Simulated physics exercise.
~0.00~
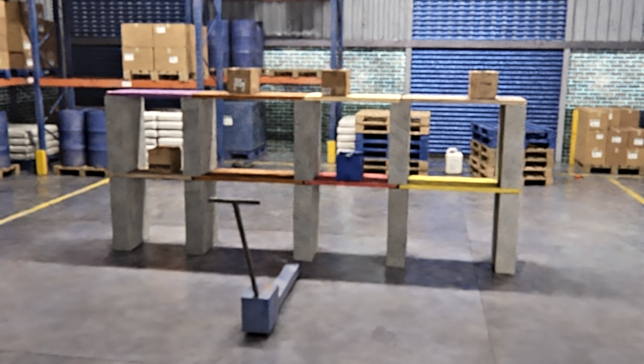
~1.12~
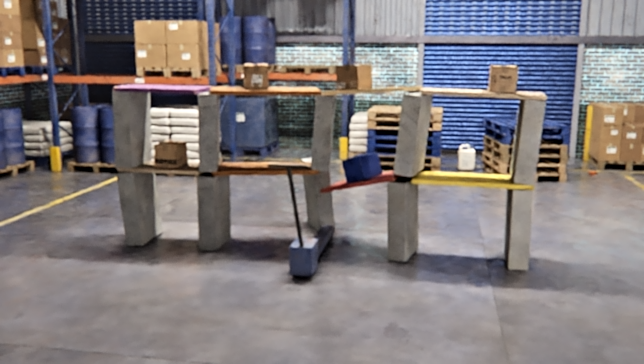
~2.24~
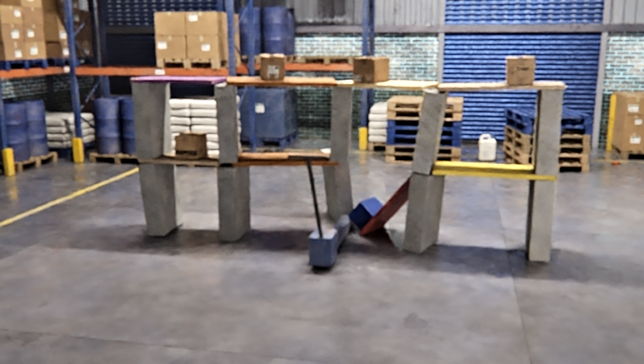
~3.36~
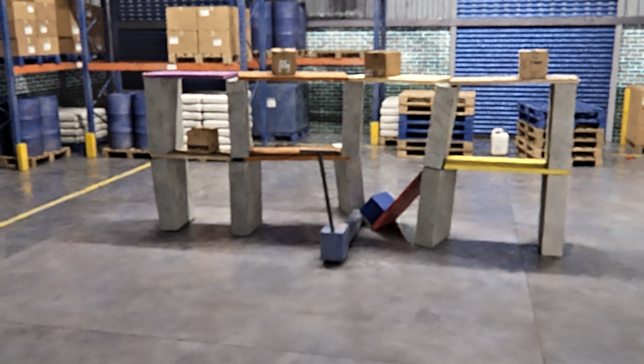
At the start, a two-tier run of boards stands on grey uprights in a warehouse, with cartons on top and a blue carton on the red board below, while a low jack with a tall handle sits in front. The jack moves in at the foot of an upright beside the red board, and the uprights shift and lean. The red board tilts, then drops steeply to the floor with the blue carton. Both come to rest slanted beside the jack. The upper boards and their cartons stay up, as does the yellow board.
